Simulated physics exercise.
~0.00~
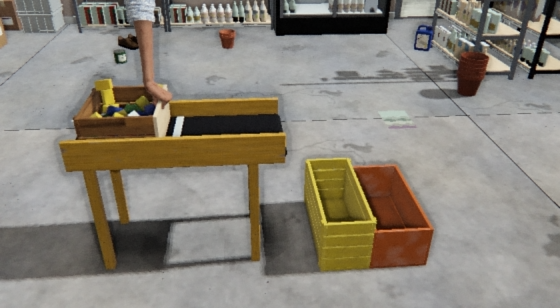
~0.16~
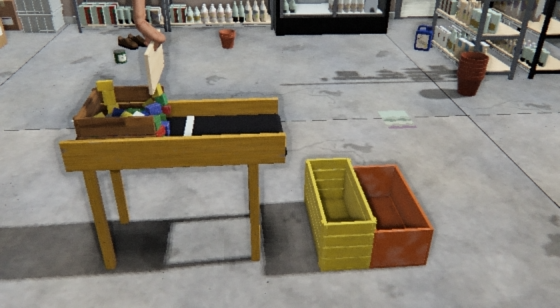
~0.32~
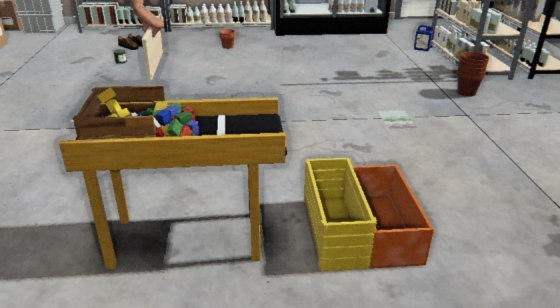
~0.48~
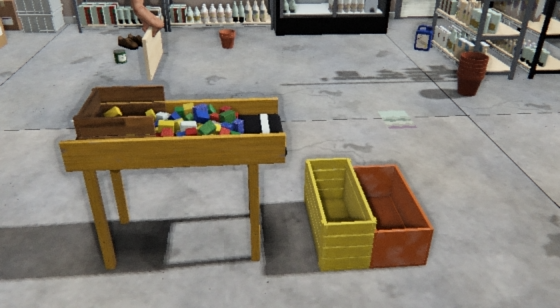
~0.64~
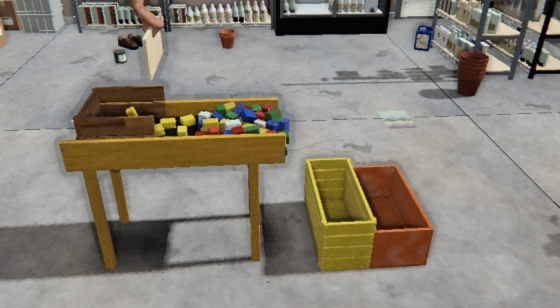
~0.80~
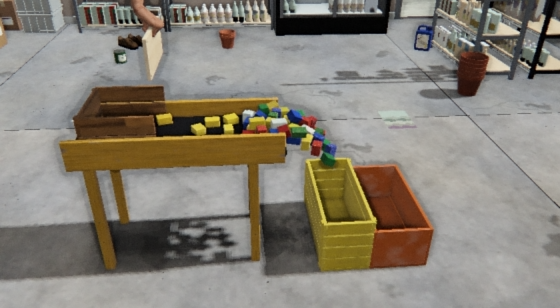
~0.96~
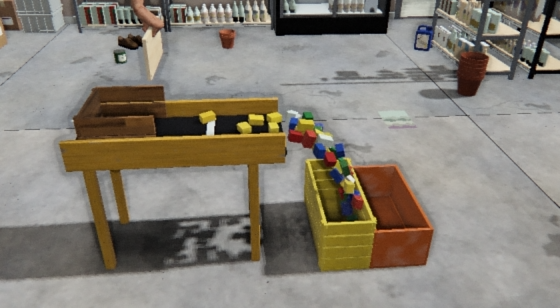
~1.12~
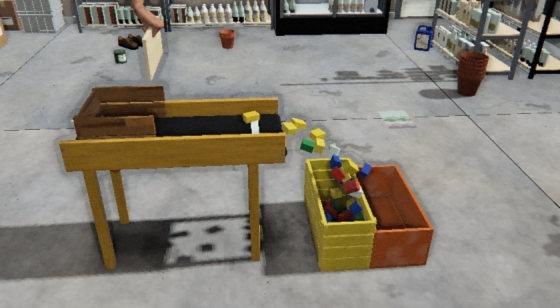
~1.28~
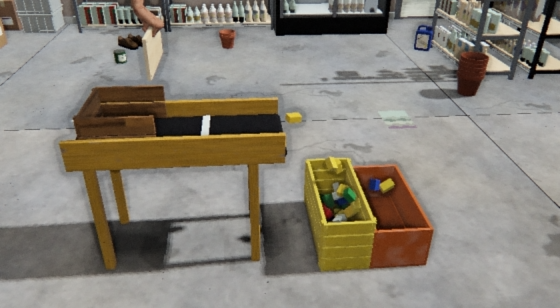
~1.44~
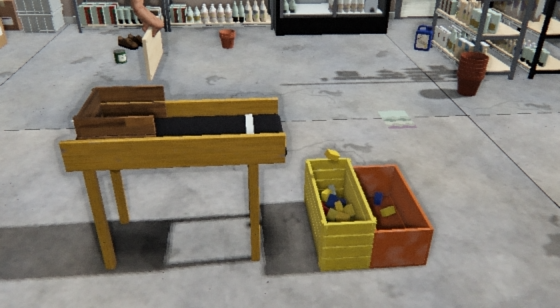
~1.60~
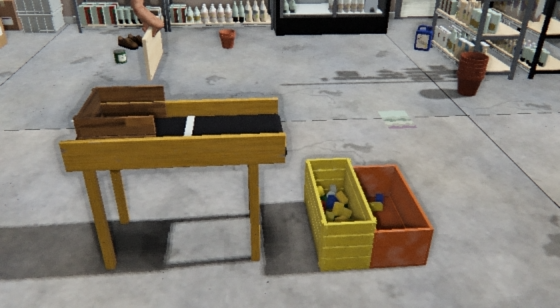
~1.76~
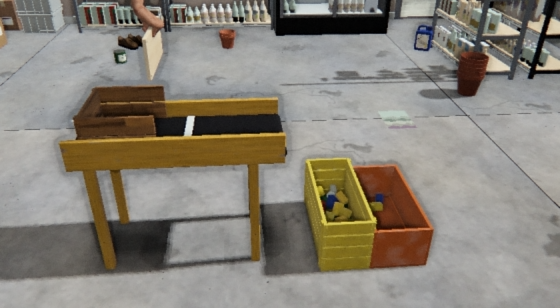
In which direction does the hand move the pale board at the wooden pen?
The hand moves the board upwards, lifting it clear of the pen and holding it above the belt.
